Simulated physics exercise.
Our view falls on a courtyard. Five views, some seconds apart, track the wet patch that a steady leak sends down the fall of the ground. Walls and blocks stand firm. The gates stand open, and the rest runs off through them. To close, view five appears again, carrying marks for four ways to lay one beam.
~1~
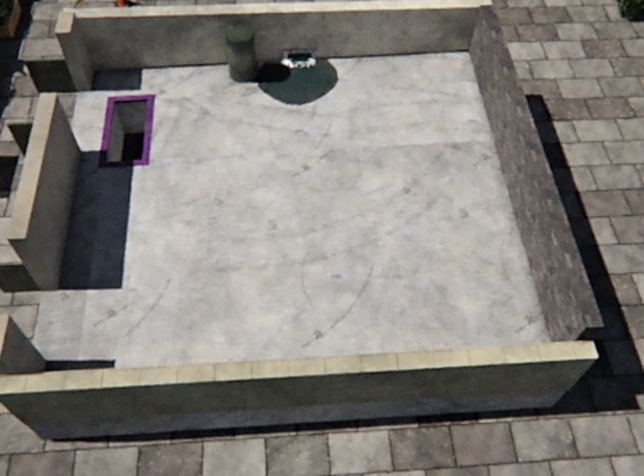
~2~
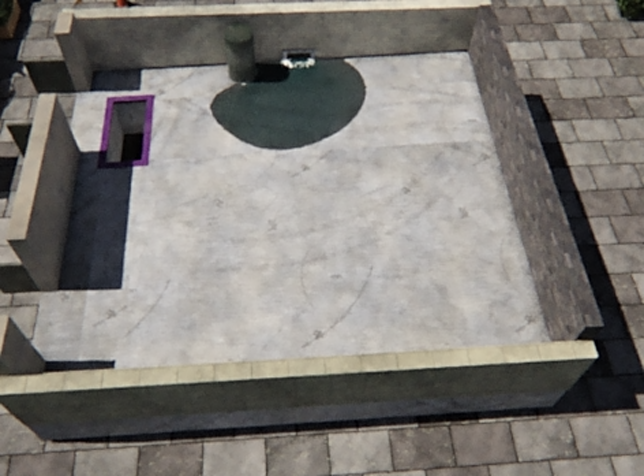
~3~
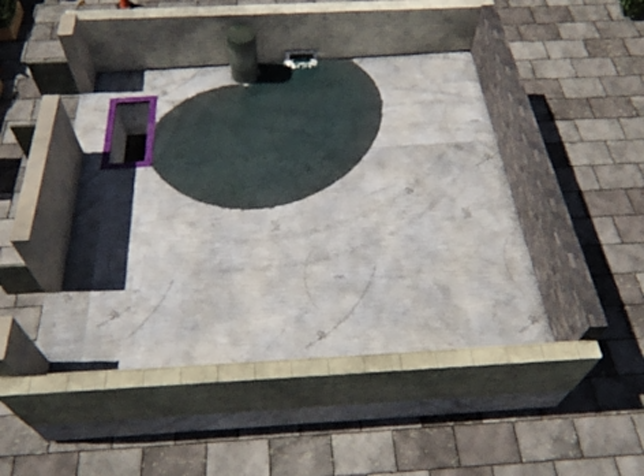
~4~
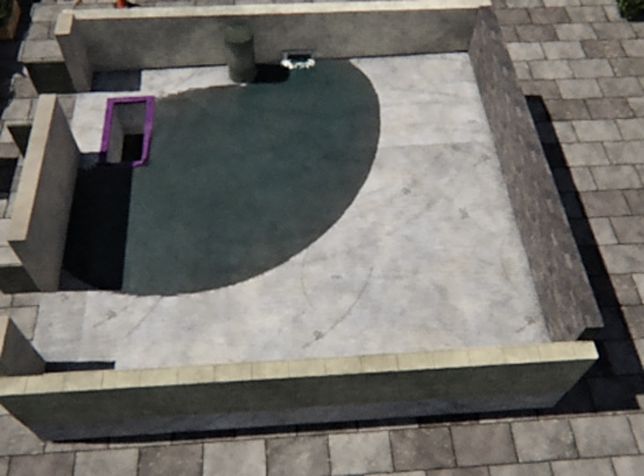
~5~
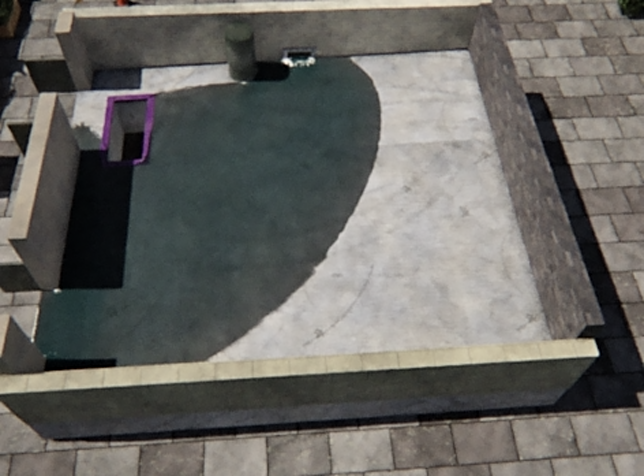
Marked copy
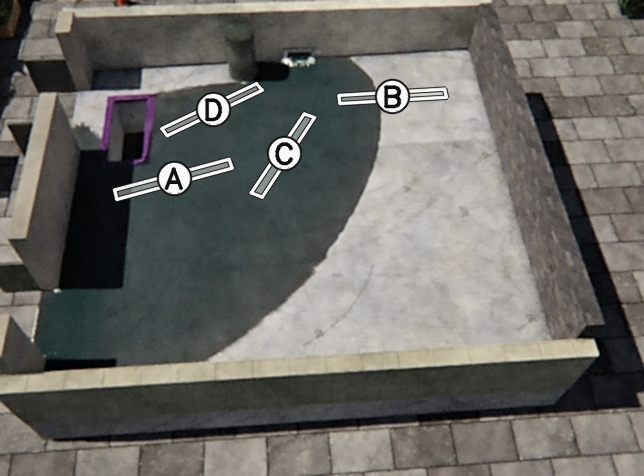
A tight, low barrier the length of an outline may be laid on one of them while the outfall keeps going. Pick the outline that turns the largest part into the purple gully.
Best: A.
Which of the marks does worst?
D.
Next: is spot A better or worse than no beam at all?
Spot A is better.
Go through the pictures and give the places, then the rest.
The first picture shows outfall at (300, 55); purple gully at (128, 130); open gate at (52, 324); open gate at (86, 120); 3 % of the ground under water, visible out to (310, 98); purple gully still dry.
In the second picture, 10 % of the ground under water, visible out to (253, 140); purple gully still dry.
In the third picture, 22 % of the ground under water, visible out to (212, 200); purple gully still dry.
In the fourth picture, 39 % of the ground under water, visible out to (105, 286); purple gully taking water.
In the fifth picture, 50 % of the ground under water, visible out to (40, 352); purple gully taking water.
In white, A from (115, 194) to (230, 163); B from (339, 99) to (445, 93); C from (256, 194) to (309, 115); D from (164, 132) to (259, 87).
If A is chosen, about 26 % of the stream goes into the purple gully, about 74 % out by the gates.
If B is chosen, about 17 % of the stream goes into the purple gully, about 83 % out by the gates.
If C is chosen, about 17 % of the stream goes into the purple gully, about 83 % out by the gates.
If D is chosen, about 11 % of the stream goes into the purple gully, about 89 % out by the gates.
